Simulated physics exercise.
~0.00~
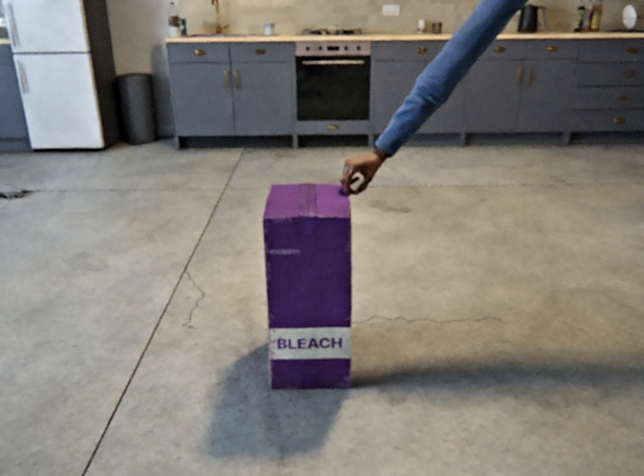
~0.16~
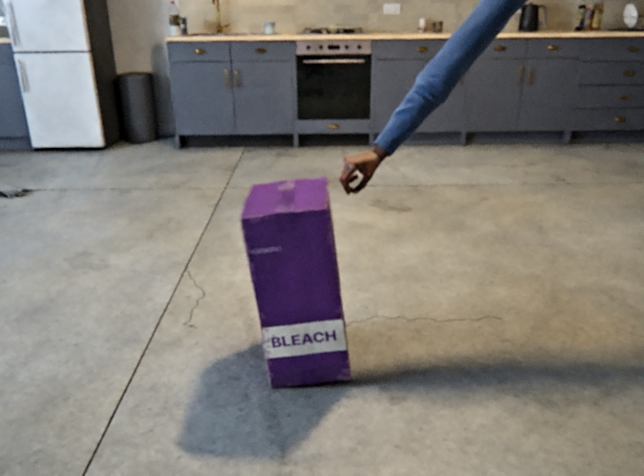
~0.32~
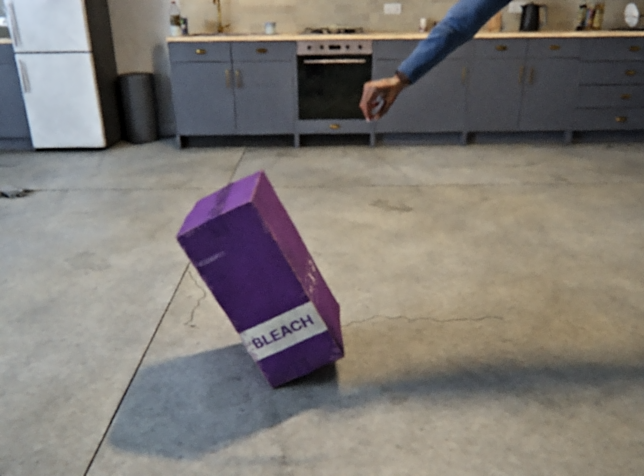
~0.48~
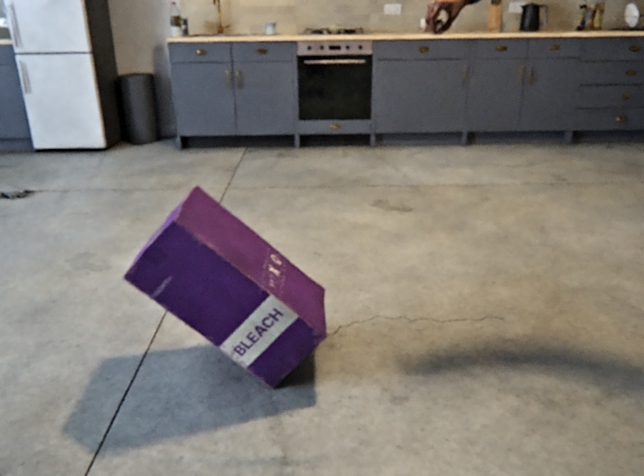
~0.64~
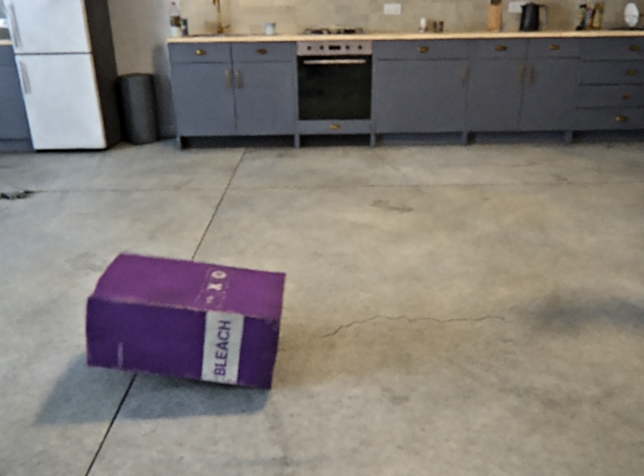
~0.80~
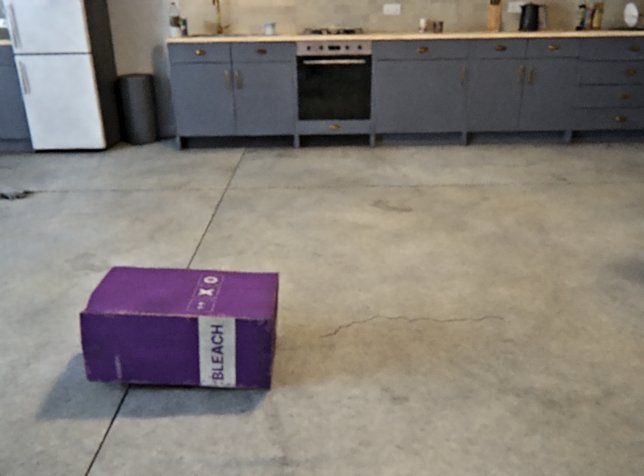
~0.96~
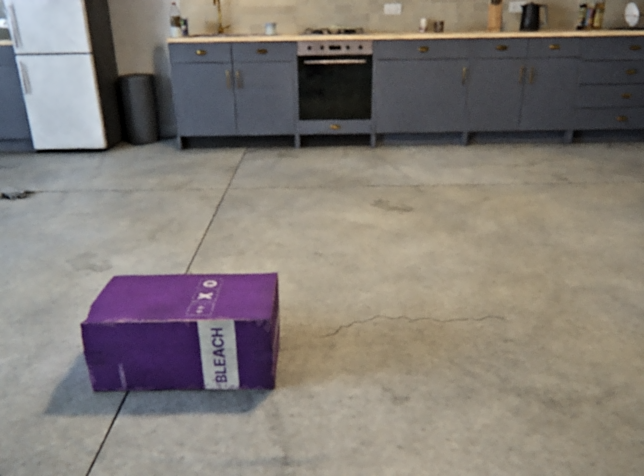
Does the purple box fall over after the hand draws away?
Yes, it keeps leaning to the left until it topples, and it ends up lying on its side on the concrete floor.
